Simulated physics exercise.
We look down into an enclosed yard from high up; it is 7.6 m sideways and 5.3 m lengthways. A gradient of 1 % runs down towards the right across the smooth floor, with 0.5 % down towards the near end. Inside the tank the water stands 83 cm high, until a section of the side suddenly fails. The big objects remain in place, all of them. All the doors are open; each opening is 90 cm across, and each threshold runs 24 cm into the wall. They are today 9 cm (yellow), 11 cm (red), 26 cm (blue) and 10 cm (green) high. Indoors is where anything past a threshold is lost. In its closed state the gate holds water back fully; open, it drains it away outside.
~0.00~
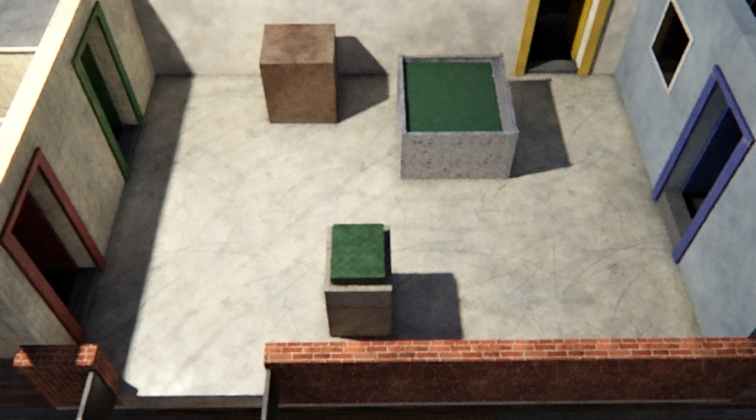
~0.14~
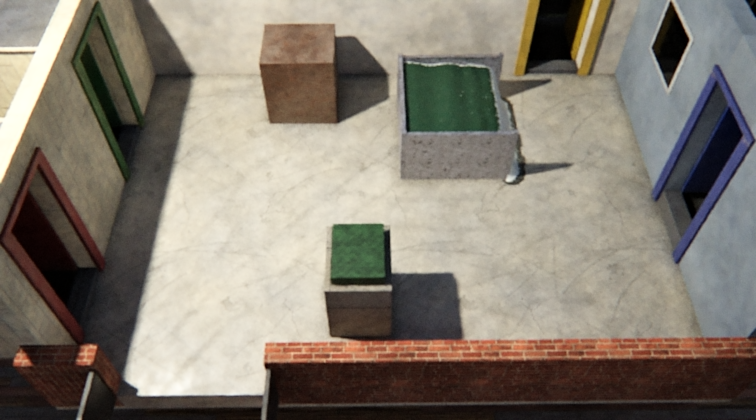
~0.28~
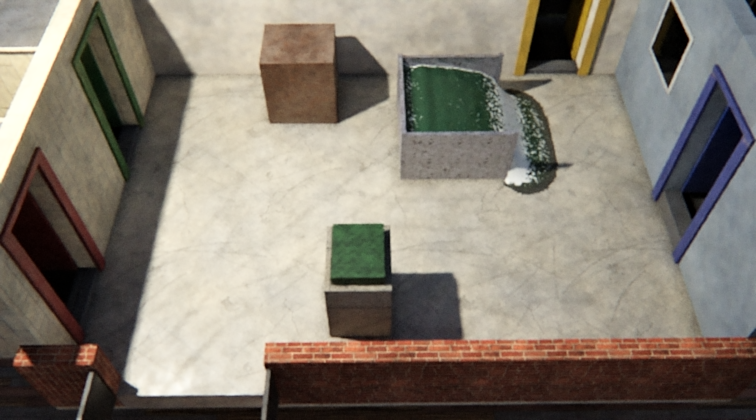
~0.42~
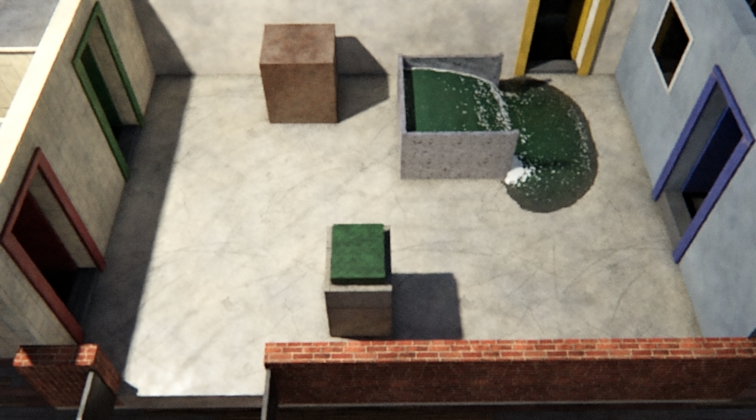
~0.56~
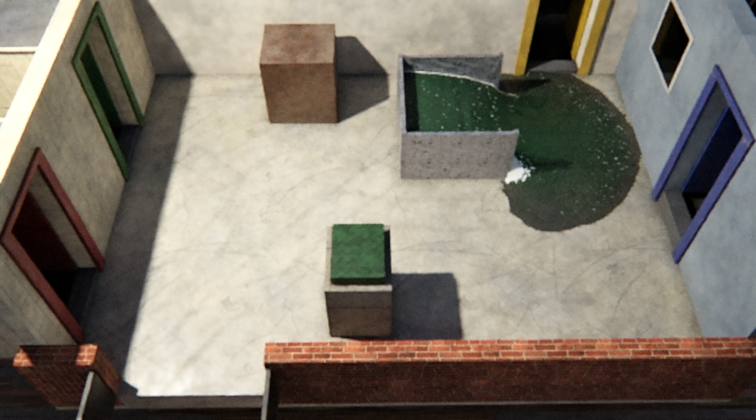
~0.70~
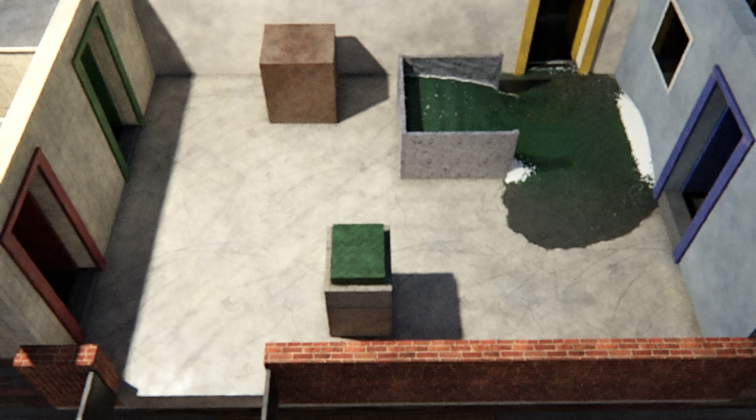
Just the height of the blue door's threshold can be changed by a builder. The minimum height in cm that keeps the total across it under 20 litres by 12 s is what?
It is close to 17 cm.
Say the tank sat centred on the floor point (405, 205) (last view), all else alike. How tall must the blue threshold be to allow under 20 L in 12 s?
34 cm or thereabouts.
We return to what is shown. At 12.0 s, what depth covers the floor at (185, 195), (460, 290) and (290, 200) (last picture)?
Depths in order: 4 / 5 / 4 cm.
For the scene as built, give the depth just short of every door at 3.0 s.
Door by door in centimetres - yellow 17, red 0, blue 14, green 0.
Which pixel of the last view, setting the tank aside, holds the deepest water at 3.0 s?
Look close to (713, 371).
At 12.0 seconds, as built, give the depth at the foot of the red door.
3.0 cm.
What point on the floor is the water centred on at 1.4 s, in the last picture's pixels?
Centre estimate: (548, 143) px, approximately.
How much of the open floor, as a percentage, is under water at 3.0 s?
35 %.
After 1.4 s water covers 20 % of the floor, deepest (55 cm) near (614, 76); 24 cm at the blue door, 0 litres in over its 26 cm threshold.
After 3.0 s water covers 35 % of the floor, deepest (28 cm) near (713, 371); 14 cm at the blue door, 1 litre in over its 26 cm threshold.
After 12.0 s water covers 95 % of the floor, deepest (8 cm) near (667, 372); 7 cm at the blue door, 1 litre in over its 26 cm threshold.
At the blue door as built, the water arrived by 0.9 s and peaked near 25 cm at 1.6 s.
With a threshold of 15 cm, 27 litres would have come in within the 12 s; with 20.5 cm, 7 litres. So under 20 litres takes about 17 cm.
